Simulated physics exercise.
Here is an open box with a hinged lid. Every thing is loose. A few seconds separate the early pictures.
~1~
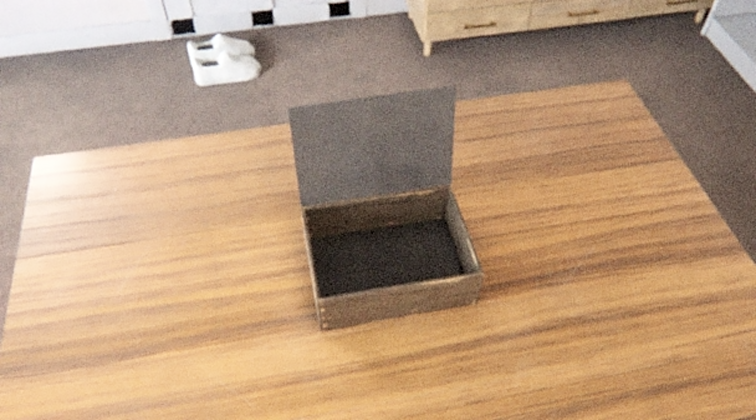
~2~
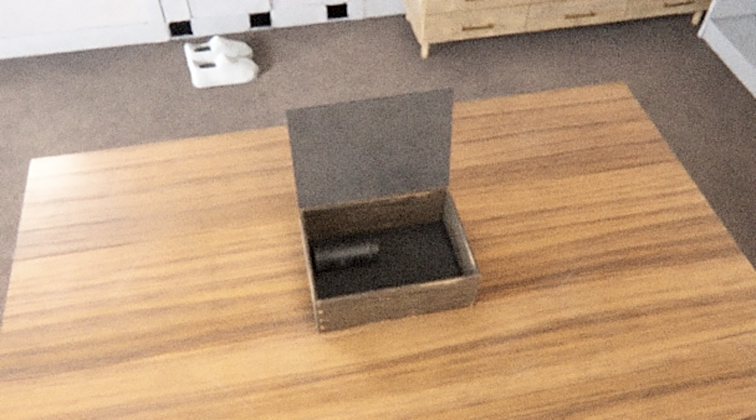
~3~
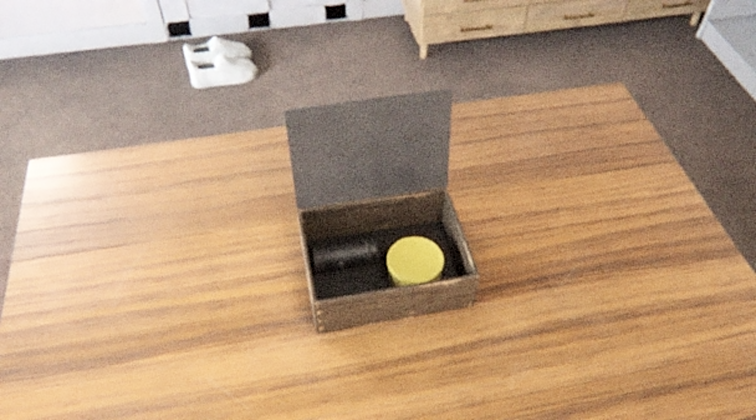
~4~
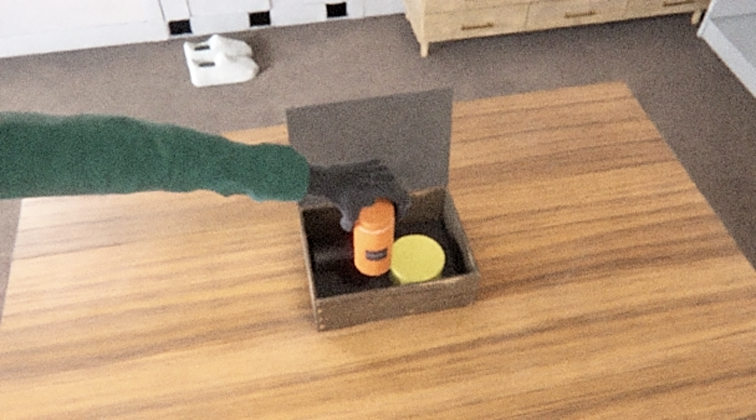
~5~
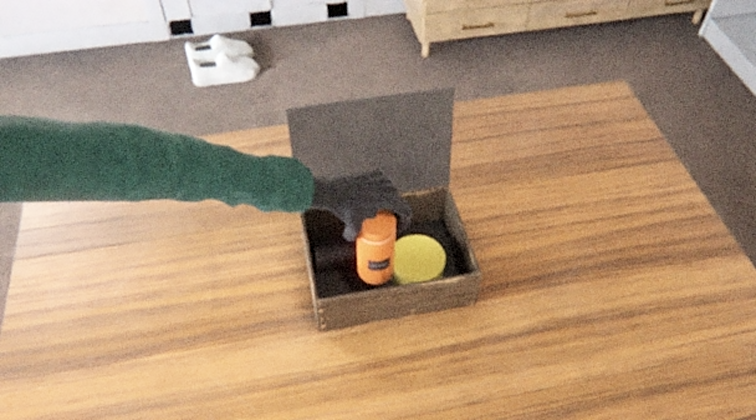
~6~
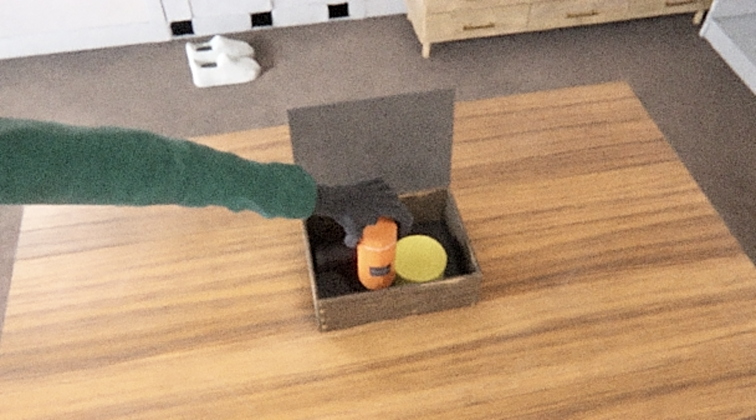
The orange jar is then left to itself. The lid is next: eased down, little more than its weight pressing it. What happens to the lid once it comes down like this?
The lid is stopped short of the rim.
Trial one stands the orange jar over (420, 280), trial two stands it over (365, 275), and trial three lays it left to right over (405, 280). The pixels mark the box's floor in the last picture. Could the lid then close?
First try: The lid remains open; second try: It comes all the way down; third try: It remains open.
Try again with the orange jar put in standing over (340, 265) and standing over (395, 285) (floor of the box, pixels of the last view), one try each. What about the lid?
Result of try one: No gap; result of try two: No gap.
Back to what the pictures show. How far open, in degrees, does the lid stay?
Some 20°.
Then, 1.20 s after the last picture, lid starting down; orange jar slid about its own width near (377, 273).
Then, 1.70 s after the last picture, lid 47° above the rim; orange jar slid about its own width near (377, 273).
At rest, lid 20° above the rim; moved from the start, orange jar; the other 2 in place. Seen from the same camera at the end, orange jar near (377, 273).
